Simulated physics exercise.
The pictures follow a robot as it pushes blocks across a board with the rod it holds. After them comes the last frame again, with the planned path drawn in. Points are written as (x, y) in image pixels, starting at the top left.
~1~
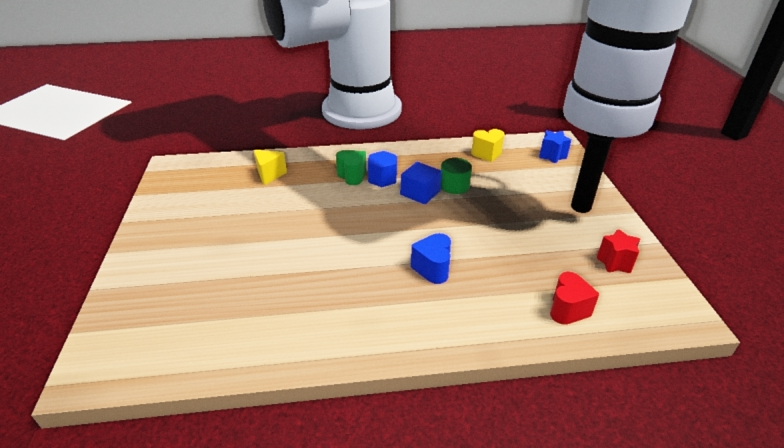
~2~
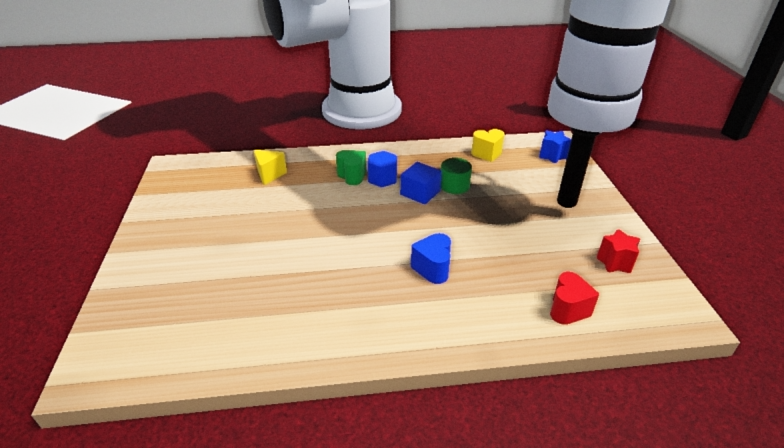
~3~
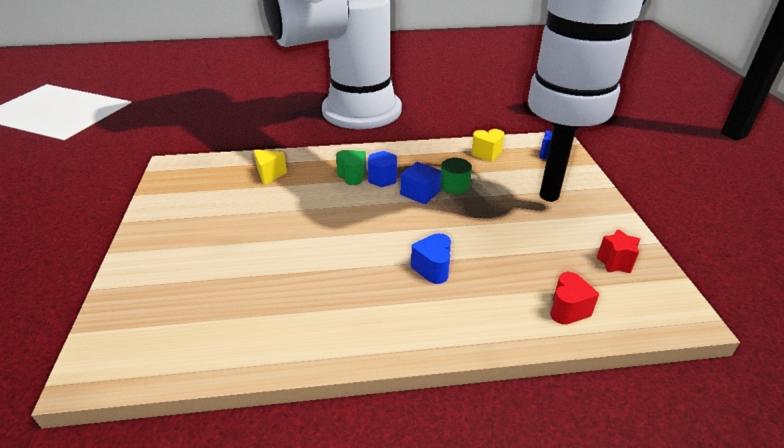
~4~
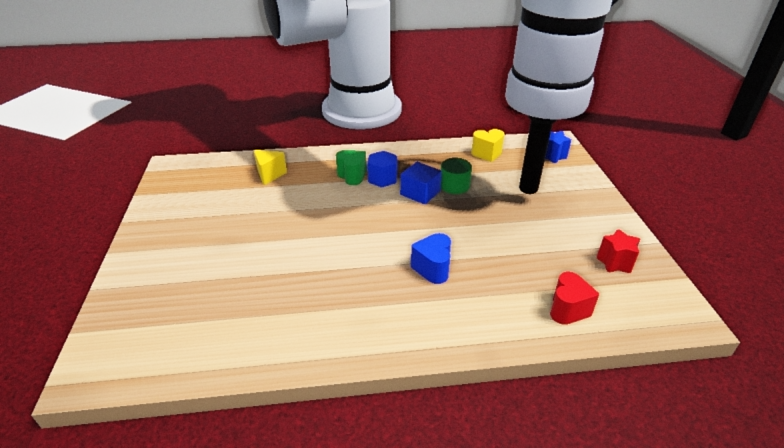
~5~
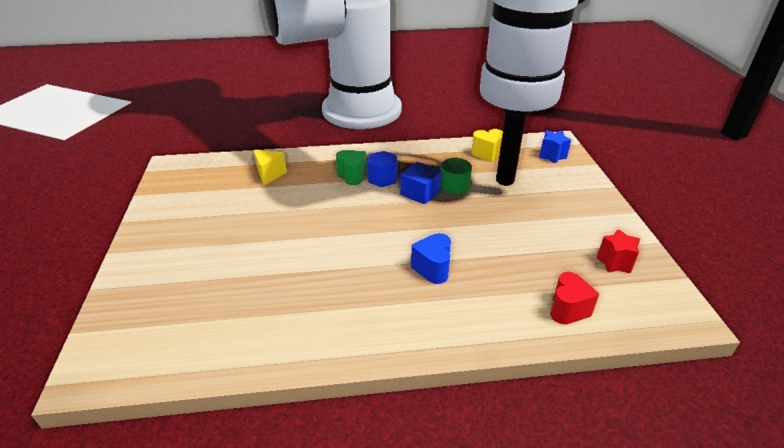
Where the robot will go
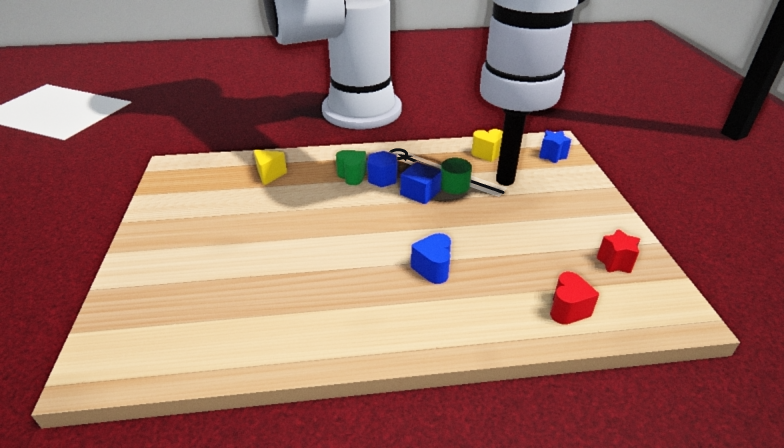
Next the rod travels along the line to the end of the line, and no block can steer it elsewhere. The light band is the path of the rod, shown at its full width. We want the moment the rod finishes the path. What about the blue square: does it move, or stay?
By the time the path is finished, it has moved at least a centimetre.
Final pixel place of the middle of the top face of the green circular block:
That would be at about pixel (435, 163).
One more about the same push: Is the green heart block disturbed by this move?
Undisturbed, or as good as.
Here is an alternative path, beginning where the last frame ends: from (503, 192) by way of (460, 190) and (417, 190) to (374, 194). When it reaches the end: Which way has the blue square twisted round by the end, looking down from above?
Spin direction: Counter-clockwise.
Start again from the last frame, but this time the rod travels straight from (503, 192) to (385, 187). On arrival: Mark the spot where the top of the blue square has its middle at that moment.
The answer is (369, 180).
The line goes straight from (503, 192) to (398, 154).
On the path given first. One third of the way, rod at (466, 169); blue square at (417, 173); green circular block at (446, 165).
Two thirds of the way, rod at (430, 156); blue square at (414, 176), turned 20° clockwise; green circular block at (435, 163).
At the end, rod at (398, 144); green heart block unmoved; blue hexagon unmoved; blue square at (414, 176), turned 20° clockwise; green circular block at (435, 163).
